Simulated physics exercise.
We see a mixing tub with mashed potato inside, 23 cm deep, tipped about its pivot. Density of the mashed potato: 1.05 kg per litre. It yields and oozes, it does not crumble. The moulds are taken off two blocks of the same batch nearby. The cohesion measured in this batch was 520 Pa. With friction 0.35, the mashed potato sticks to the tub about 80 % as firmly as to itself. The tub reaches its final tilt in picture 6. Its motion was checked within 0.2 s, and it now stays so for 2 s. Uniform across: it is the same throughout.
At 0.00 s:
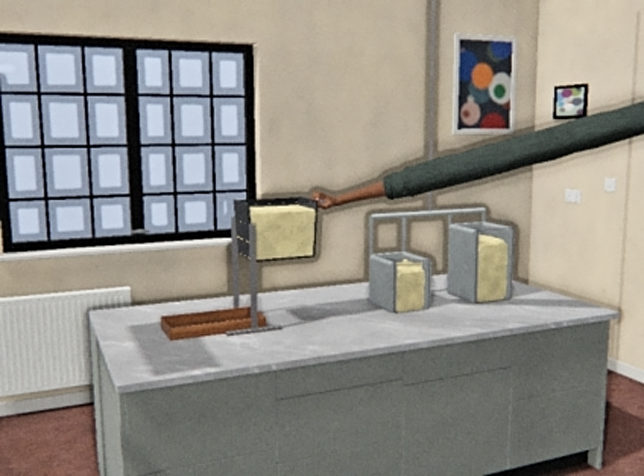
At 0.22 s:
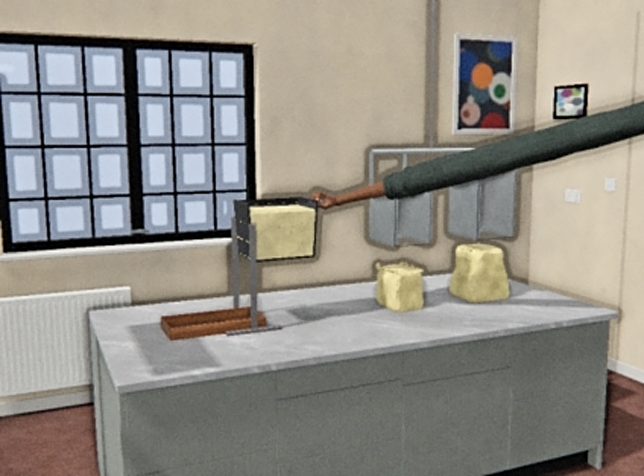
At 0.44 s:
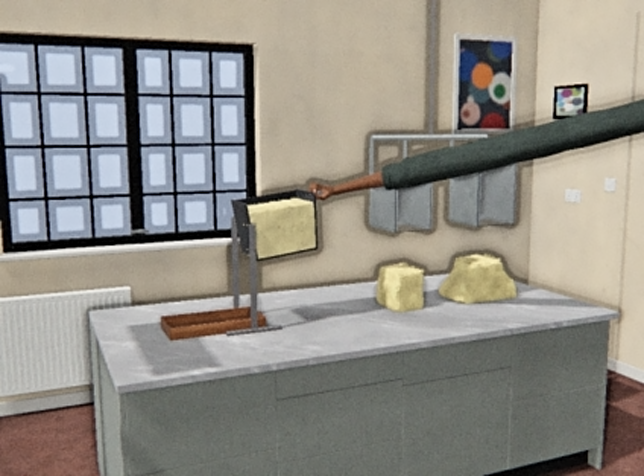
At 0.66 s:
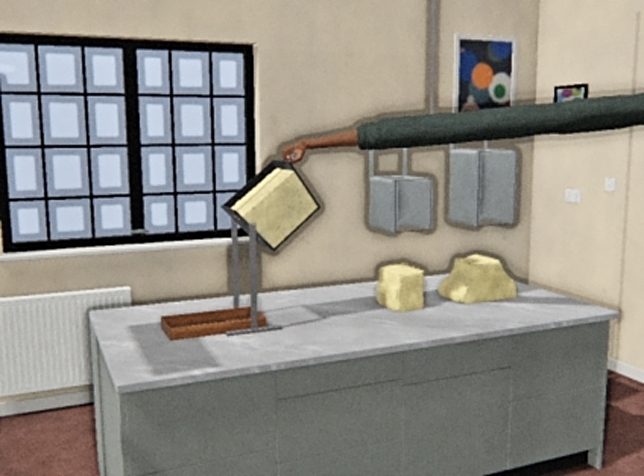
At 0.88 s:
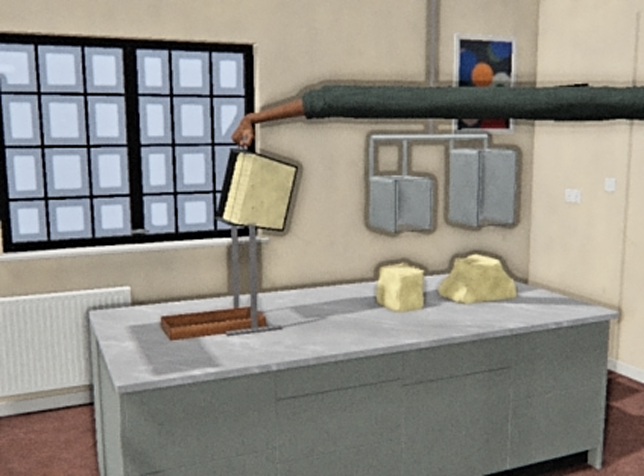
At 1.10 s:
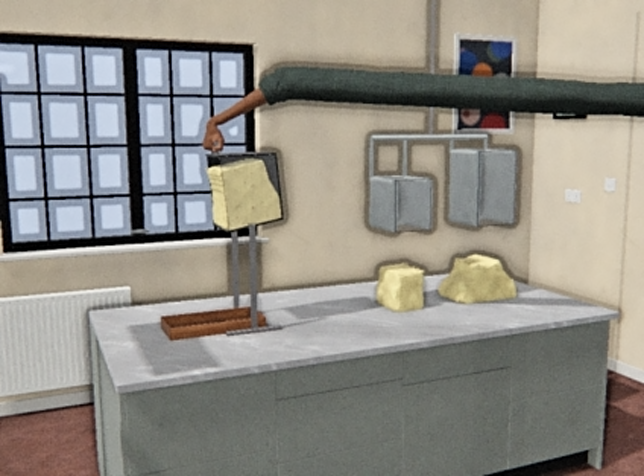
Grey moulds lift off two pale blocks, which sag, then a hand tips a tub leftward.
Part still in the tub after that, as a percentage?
Close to 35 %.
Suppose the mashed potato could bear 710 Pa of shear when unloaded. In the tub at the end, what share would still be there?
It would come to about 40 %.
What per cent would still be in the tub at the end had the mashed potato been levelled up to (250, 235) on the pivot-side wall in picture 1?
Then about 65 %.
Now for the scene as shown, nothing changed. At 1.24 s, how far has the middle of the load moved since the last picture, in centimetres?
The shift is near 7 cm.
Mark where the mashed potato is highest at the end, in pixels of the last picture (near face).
I'd say it peaks at roughly (256, 201) in the last picture.
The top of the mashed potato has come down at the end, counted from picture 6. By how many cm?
16 cm or so.
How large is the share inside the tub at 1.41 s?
I'd say close to 40 %.
After 1.24 s, the tub is at 96 degrees and holds 70 %.
After 1.41 s, the tub is at 96 degrees and holds 40 %.
After 1.58 s, the tub is at 96 degrees and holds 35 %.
After 1.75 s, the tub is at 96 degrees and holds 35 %.
After 3.10 s, the tub is at 96 degrees and holds 35 %.
